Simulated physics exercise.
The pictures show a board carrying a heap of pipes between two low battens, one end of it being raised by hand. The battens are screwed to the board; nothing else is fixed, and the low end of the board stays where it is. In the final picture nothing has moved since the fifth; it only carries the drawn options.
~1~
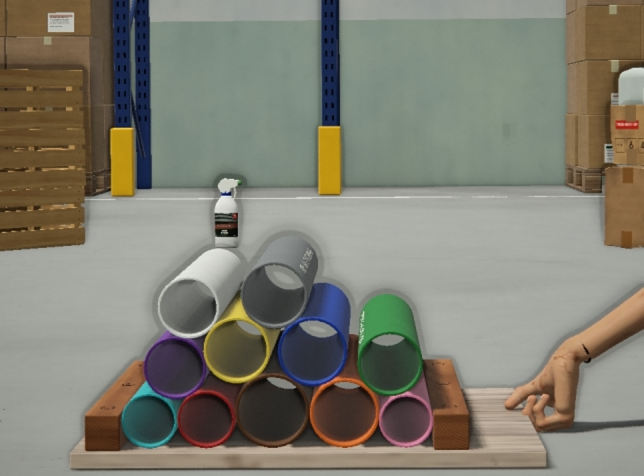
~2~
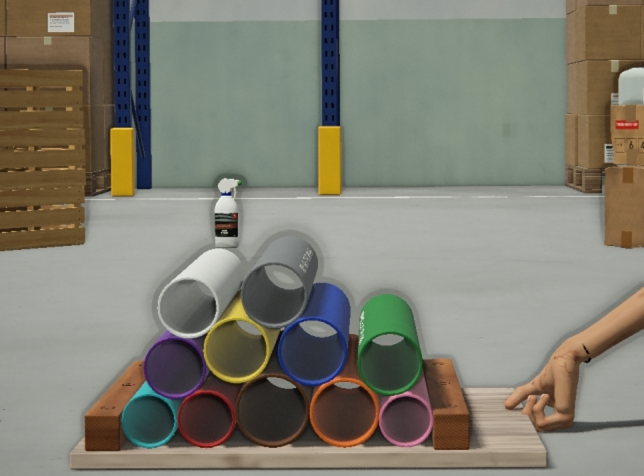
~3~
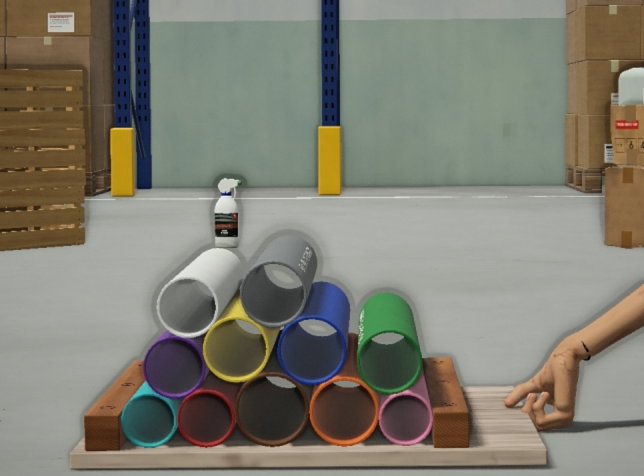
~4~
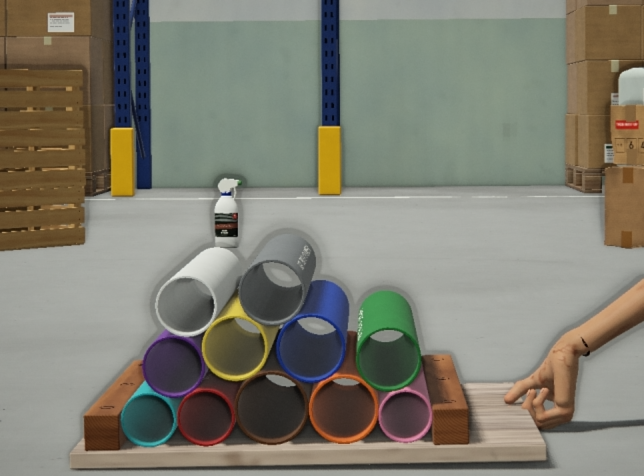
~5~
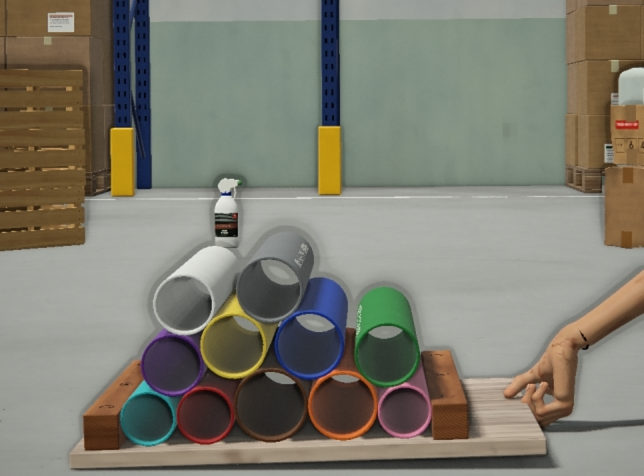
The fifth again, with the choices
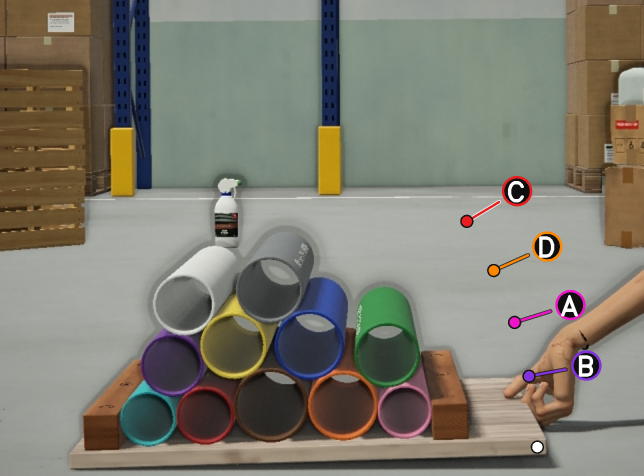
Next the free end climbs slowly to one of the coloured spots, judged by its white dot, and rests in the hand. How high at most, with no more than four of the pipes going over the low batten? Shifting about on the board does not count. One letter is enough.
Up to C.
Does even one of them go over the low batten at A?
At A: Yes.
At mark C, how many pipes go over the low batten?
The count is four.
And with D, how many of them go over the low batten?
The count is four.
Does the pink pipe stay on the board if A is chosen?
The pink pipe: Yes.
On the copy, A at (515, 322); B at (529, 376); C at (467, 221); D at (494, 271); the white dot at (538, 447).
On C. First, board at 18°.
Then, board at 31°.
Finally, board at 31°, four over the low batten (purple, yellow, white, grey).
By contrast, A four over the low batten (purple, yellow, white, grey); B none over the low batten; D four over the low batten (purple, yellow, white, grey).
